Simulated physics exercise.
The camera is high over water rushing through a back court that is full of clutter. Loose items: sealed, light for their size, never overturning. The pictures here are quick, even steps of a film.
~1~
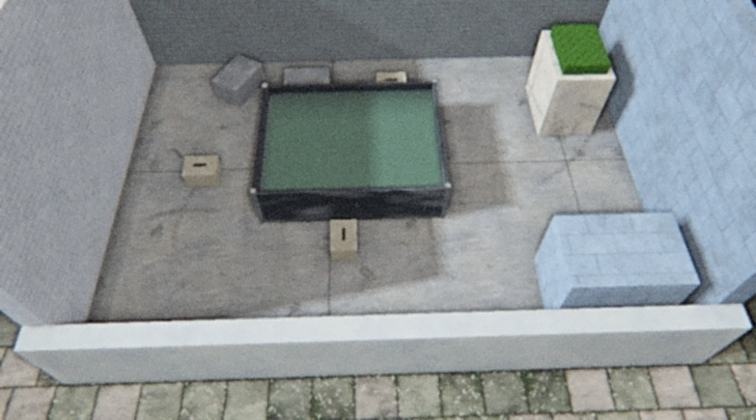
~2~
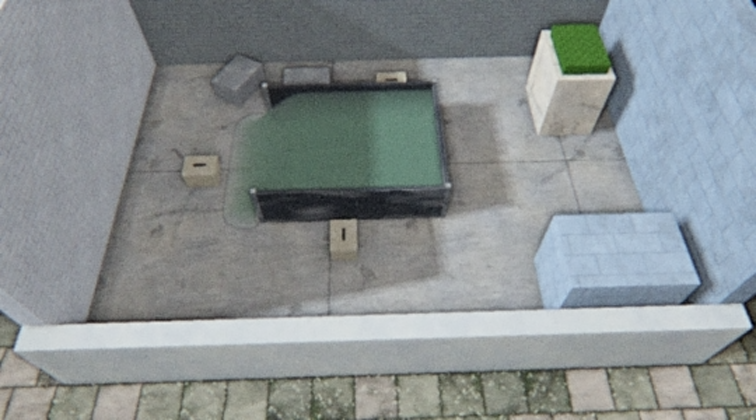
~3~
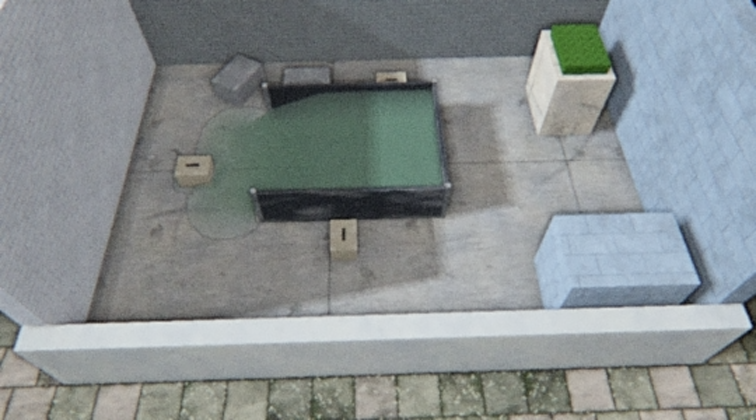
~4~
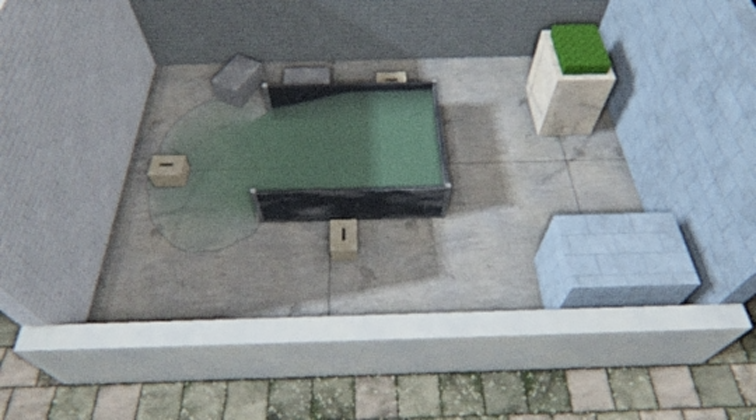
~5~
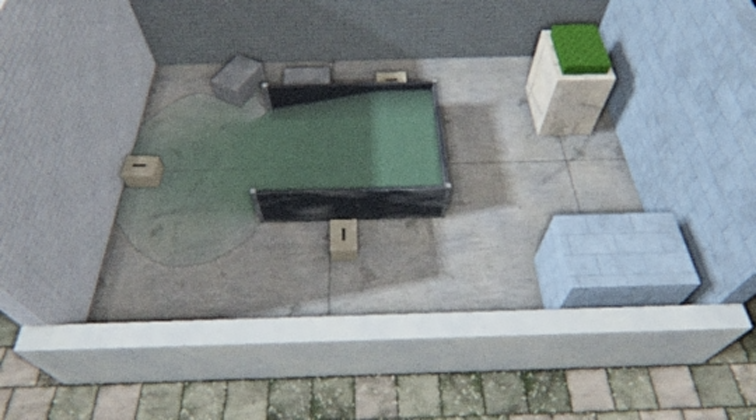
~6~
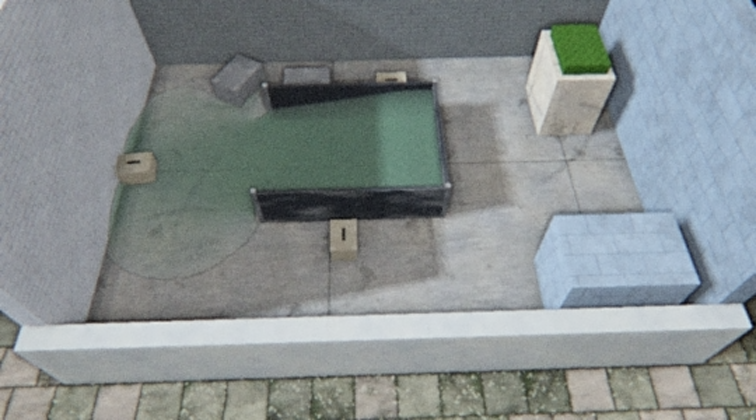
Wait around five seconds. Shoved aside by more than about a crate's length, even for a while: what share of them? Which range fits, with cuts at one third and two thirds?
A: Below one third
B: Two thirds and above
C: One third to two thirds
The answer is B.
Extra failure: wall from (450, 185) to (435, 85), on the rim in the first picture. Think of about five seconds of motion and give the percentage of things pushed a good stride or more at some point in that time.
I'd say near 40 %.
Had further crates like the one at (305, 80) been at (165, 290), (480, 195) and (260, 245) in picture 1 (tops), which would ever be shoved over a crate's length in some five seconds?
In that order: That far or more, short of that, never so far.
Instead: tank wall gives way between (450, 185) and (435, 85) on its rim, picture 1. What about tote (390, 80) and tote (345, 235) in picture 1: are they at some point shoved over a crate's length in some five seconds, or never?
Taking them in turn: Distance reached and distance reached.
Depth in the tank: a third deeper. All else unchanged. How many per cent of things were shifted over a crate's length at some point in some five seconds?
I get 100 percent.
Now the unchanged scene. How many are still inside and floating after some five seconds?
By my tally, 4.
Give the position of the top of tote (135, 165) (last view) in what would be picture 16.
Position: About (128, 213).
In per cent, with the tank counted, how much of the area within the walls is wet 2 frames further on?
30 per cent, roughly.
A moment on, 1 of 5 are well off their spots; 1 afloat.
Next, 1 of 5 are well off their spots; 1 afloat.
Later, 1 of 5 are well off their spots; 2 afloat.
In the end, 5 of 5 are well off their spots, and 5 have been at some point; 4 afloat.
